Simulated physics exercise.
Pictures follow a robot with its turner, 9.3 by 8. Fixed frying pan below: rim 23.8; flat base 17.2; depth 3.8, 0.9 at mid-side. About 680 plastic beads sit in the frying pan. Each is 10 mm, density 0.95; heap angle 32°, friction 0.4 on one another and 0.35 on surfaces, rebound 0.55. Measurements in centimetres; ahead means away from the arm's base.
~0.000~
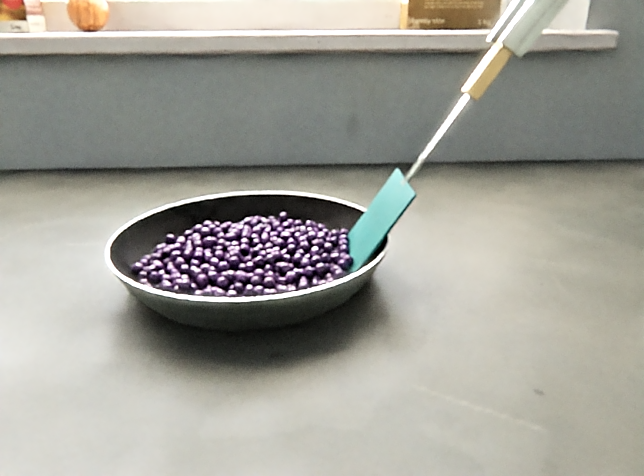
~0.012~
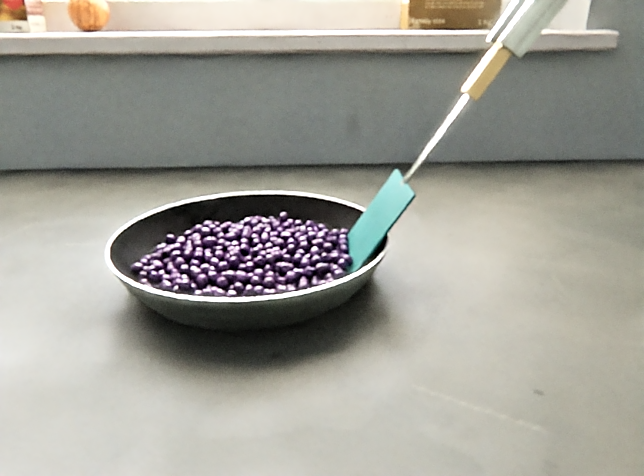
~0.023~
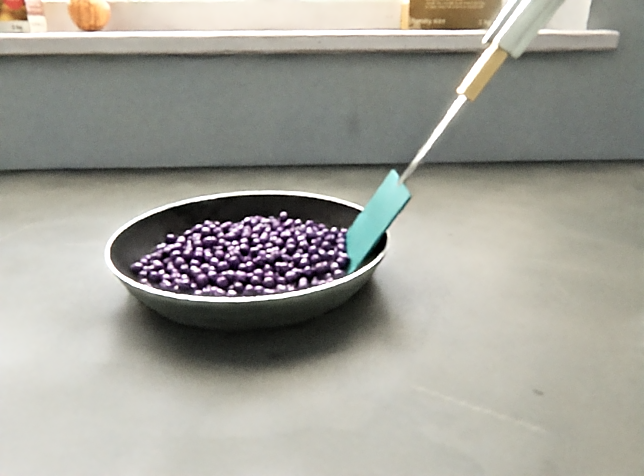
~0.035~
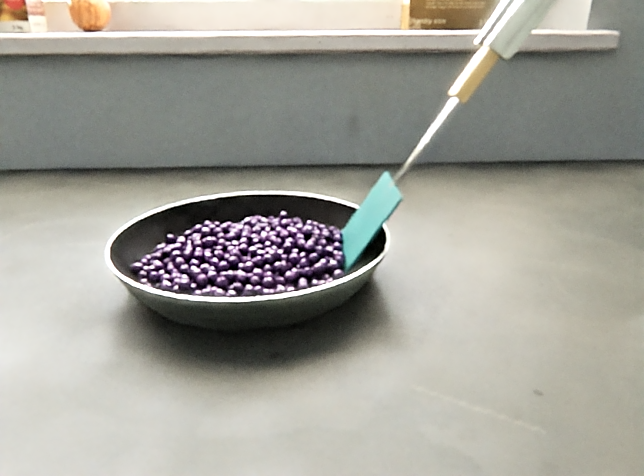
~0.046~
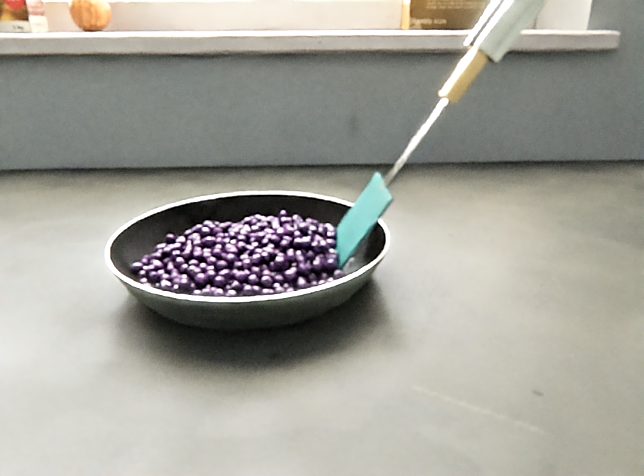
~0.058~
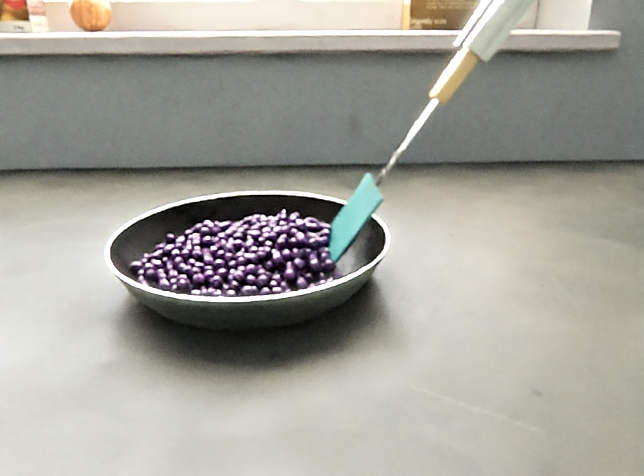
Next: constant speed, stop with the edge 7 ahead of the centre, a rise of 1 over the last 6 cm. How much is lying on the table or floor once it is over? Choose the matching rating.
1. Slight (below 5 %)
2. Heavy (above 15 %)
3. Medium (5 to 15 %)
(3) Medium (5 to 15 %).
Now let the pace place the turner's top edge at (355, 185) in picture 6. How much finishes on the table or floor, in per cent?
That share would be some 20 percent.
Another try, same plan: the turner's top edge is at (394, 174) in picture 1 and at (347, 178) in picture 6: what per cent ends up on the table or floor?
Around 20 per cent finishes there.
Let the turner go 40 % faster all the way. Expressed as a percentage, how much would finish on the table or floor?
About 15 per cent.
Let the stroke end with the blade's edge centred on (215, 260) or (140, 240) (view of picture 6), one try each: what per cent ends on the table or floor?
Around 0 per cent for the first try and 35 per cent for the second.
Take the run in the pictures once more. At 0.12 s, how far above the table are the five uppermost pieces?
I'd put it close to 5 cm.
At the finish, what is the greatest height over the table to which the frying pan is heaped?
5.5 cm.
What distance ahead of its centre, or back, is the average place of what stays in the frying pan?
The kept load is shifted forward by about 4.0 cm.
After 0.12 s, sloping 56°, highest piece 6 above the table; 679 in the frying pan.
After 0.19 s, sloping 56°, highest piece 5 above the table; 678 in the frying pan, 1 on the blade or in flight.
After 0.42 s, sloping 56°, highest piece 6 above the table; 615 in the frying pan, 56 on the table or floor, 8 on the blade or in flight.
After 1.47 s, sloping 56°, highest piece 5 above the table; 609 in the frying pan, 70 on the table or floor.
In the end, 609 in the frying pan, 70 on the table or floor. That is 10 % on the table or floor.
